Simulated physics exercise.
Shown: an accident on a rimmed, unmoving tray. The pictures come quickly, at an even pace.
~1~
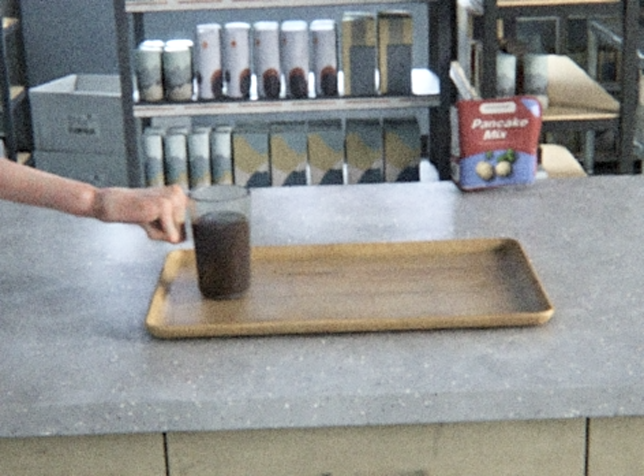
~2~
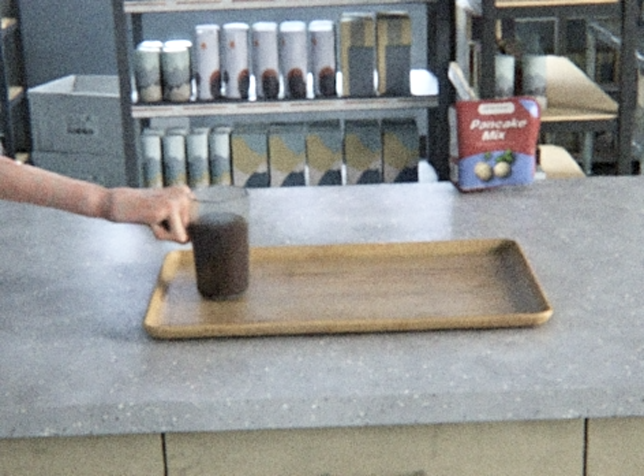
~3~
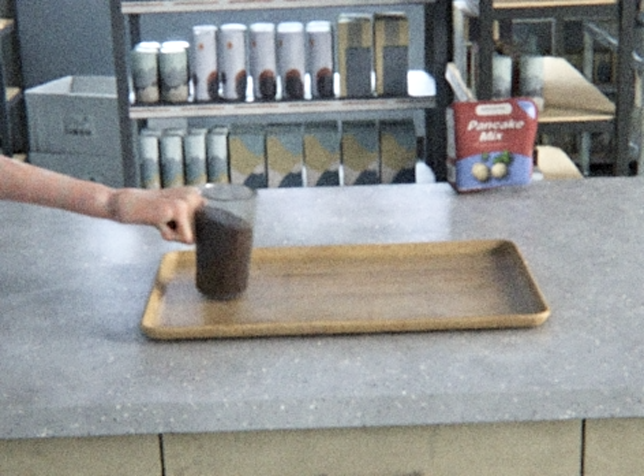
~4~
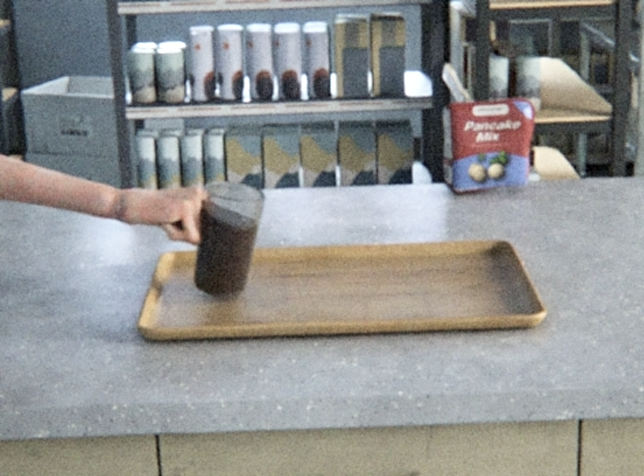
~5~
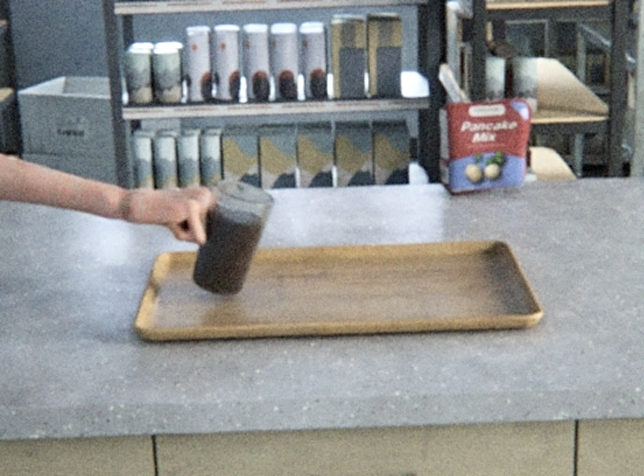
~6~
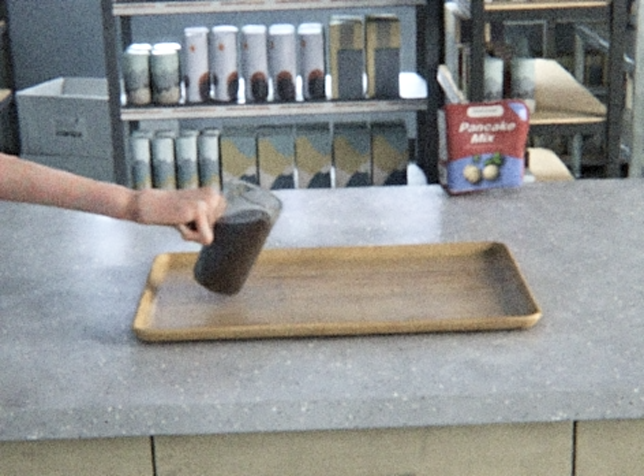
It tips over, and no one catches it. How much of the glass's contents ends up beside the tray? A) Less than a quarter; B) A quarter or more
B.
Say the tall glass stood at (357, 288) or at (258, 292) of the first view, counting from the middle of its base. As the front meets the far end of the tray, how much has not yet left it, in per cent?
I'd say about 80 per cent the first time, and about 55 per cent the second.
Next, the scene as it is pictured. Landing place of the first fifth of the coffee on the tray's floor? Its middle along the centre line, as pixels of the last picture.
Roughly the pixel (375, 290) on the tray.
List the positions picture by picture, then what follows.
In the first picture, it leans 0°; its right rim is at (249, 193); the coffee meets the walls at (194, 218) and (247, 216); the tray's far rim is at (534, 274); the tray is clear ahead.
In the second picture, it leans 0°; its right rim is at (248, 194); the coffee meets the walls at (193, 219) and (246, 217).
In the third picture, it leans 6°; its right rim is at (256, 195); the coffee meets the walls at (199, 202) and (251, 221).
In the fourth picture, it leans 12°; its right rim is at (264, 198); the coffee meets the walls at (205, 197) and (256, 221).
In the fifth picture, it leans 19°; its right rim is at (272, 201); the coffee meets the walls at (209, 218) and (263, 217).
In the sixth picture, it leans 25°; its right rim is at (282, 207); the coffee meets the walls at (210, 229) and (269, 213).
A moment on, the tall glass lies on its side and 100 per cent is in the glass, 0 on the tray and 0 above or beyond its rim.
Next, the tall glass lies on its side and 64 per cent is in the glass, 20 on the tray and 15 above or beyond its rim.
Then the tall glass lies on its side and 38 per cent is in the glass, 50 on the tray and 12 above or beyond its rim.
Later the tall glass lies on its side and 21 per cent is in the glass, 40 on the tray and 40 above or beyond its rim.
Finally, 58 per cent is held by tray and glass, 42 is off the tray.
